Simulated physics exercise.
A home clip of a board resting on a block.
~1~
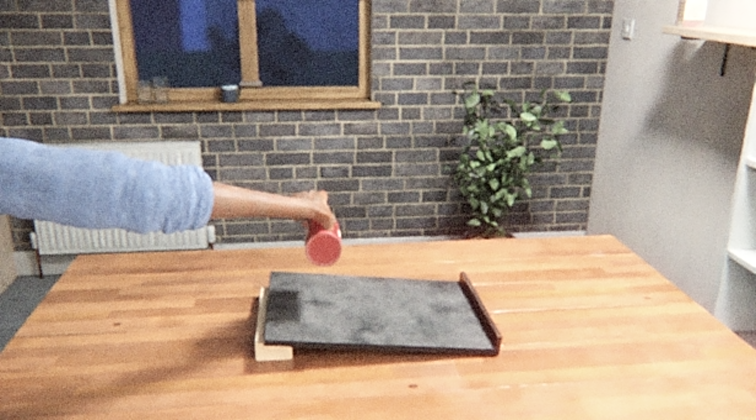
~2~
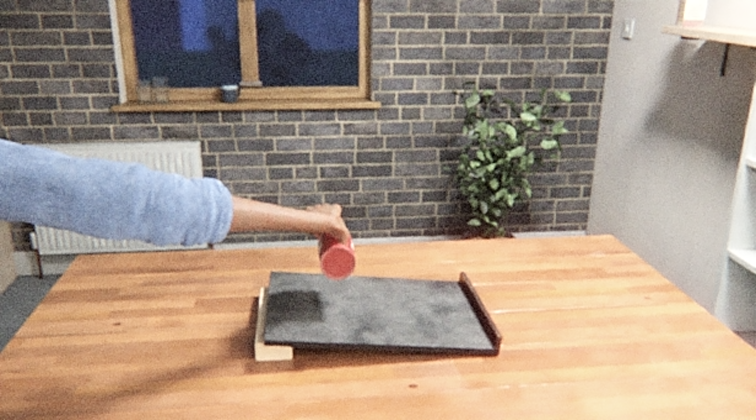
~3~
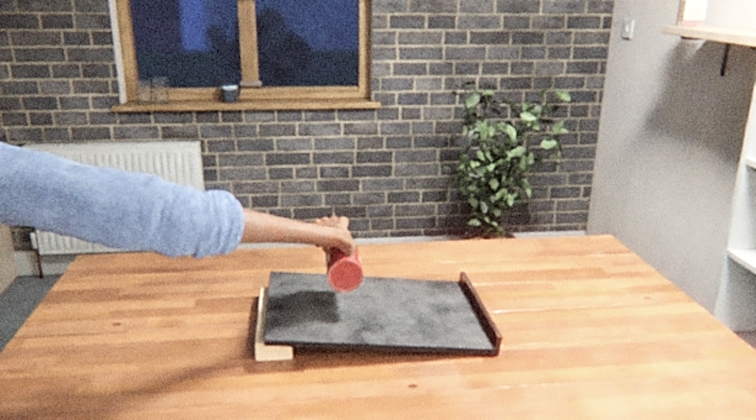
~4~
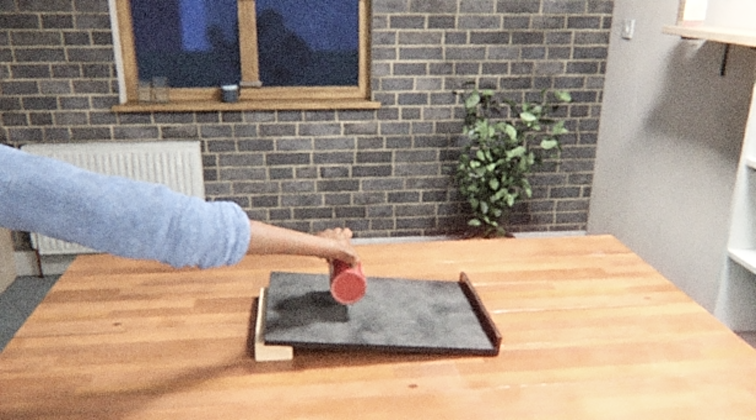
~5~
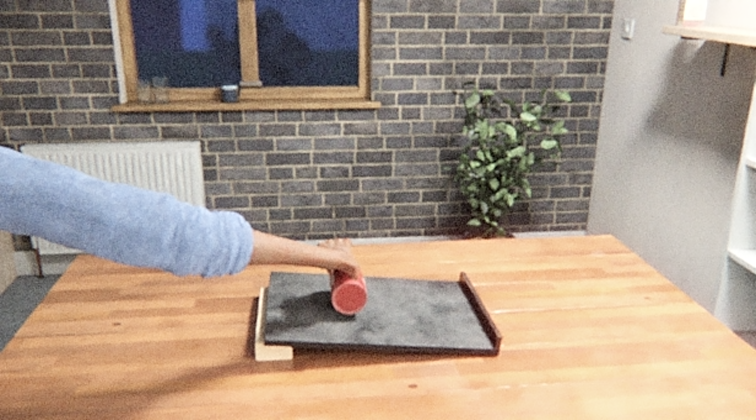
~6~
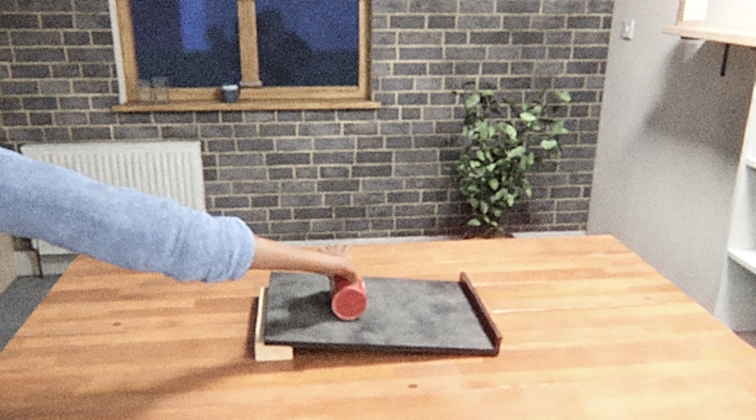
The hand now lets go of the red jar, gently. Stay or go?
It runs down the board.
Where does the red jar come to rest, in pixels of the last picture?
Near (463, 296).
Then, 0.50 s on from there, red jar shifted about its own width near (368, 291).
Then, 0.80 s on from there, red jar shifted well along near (410, 293).
Then, 1.00 s on from there, red jar shifted well along near (450, 295).
Then, 1.20 s on from there, red jar shifted well along near (463, 296).
In the end, moved from the start, red jar. At the end, from the last picture's camera, red jar near (463, 296). The red jar goes downhill.
